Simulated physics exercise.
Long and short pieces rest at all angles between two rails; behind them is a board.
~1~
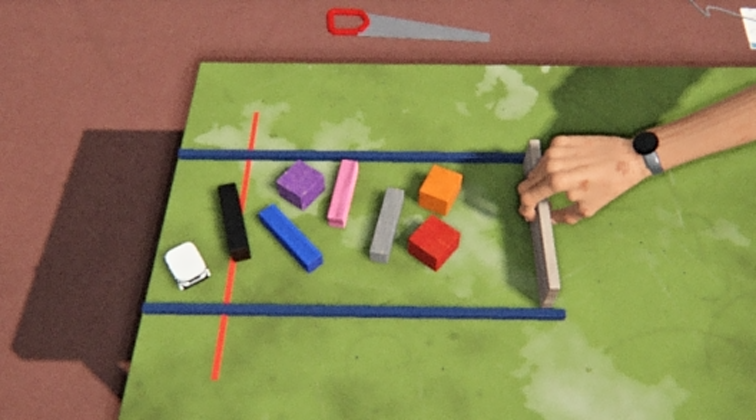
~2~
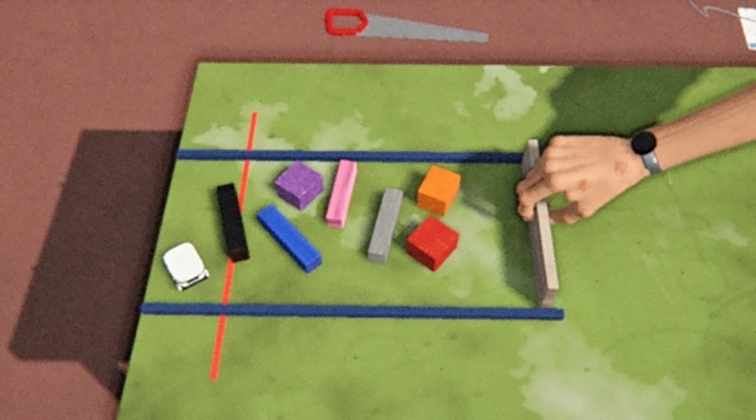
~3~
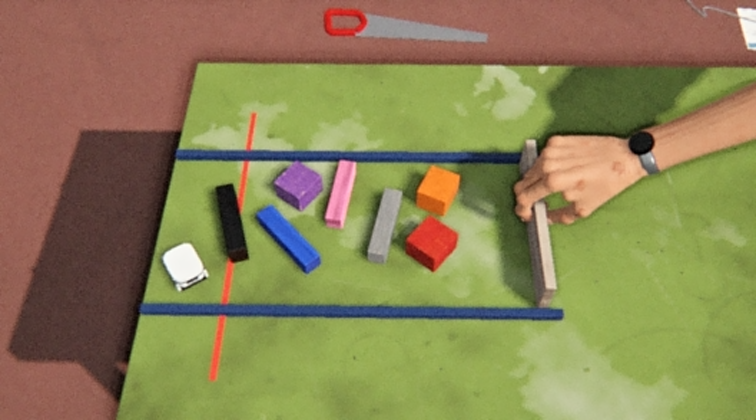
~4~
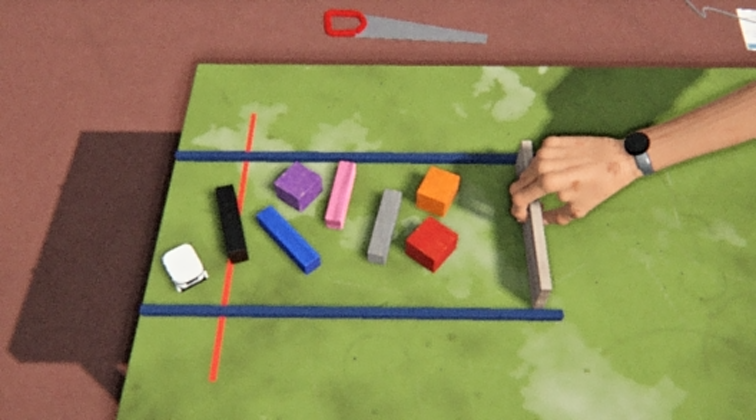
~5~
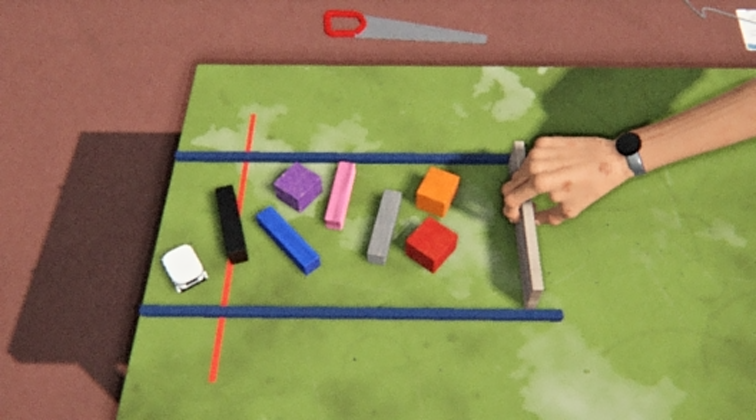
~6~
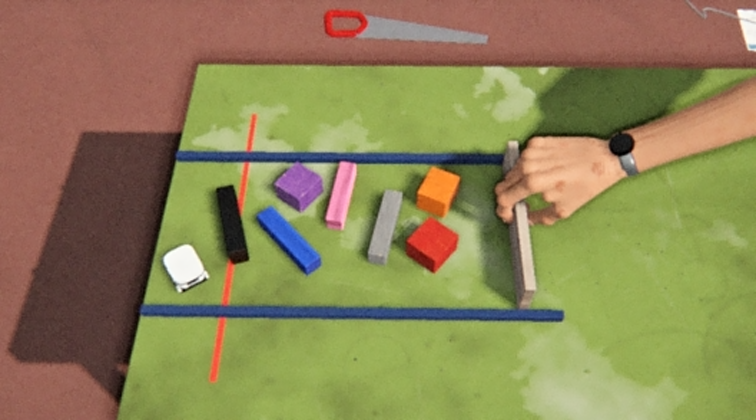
At the start, a hand wearing a watch holds a board upright at the right of two blue rails, with coloured blocks and sticks lying between them. The hand then slides the board slightly left toward the pieces, which stay in place beside the red tape and white case.
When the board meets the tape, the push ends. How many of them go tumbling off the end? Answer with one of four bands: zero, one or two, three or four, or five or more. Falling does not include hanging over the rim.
One or two.
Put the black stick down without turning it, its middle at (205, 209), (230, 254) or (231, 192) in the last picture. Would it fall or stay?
The black stick comes down; tumbles off; drops off.
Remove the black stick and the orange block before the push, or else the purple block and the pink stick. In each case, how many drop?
Falls come to 0 the first time and 2 the other time.
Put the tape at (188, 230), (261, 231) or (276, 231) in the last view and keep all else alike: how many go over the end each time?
Per try: 6; 0; 0.
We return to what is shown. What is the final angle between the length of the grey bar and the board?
Roughly 5 degrees.
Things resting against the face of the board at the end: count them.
It touches 2.
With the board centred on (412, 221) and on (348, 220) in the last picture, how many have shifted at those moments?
At the first point the count is 3, at the second it's 6.
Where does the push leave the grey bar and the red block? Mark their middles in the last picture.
Final positions - grey bar around (190, 232), red block around (212, 252).
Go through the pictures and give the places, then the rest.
In the first frame, white case (187, 266); black stick (234, 222); blue stick (291, 238); board (540, 221); tape (238, 229).
In the second frame, black stick (233, 222); orange block (438, 191).
In the third frame, blue stick (289, 239); purple block (299, 186).
In the fourth frame, white case (185, 268); red block (432, 244).
In the fifth frame, black stick (232, 224); board (524, 222).
In the sixth frame, white case (186, 269); black stick (232, 224); blue stick (289, 240); board (518, 222); tape (236, 231).
Soon after, none off yet; white case at rest near (186, 269); black stick at rest near (232, 224); blue stick at rest near (289, 240).
Then, none off yet; white case at rest near (186, 269); black stick at rest near (232, 224); blue stick moved a little near (275, 246).
Further on, none off yet; white case moved a little near (168, 272); black stick moved a little near (191, 224); blue stick moved about its own width near (207, 252).
At rest, the number that fall off is one or two; fallen, black stick and white case.
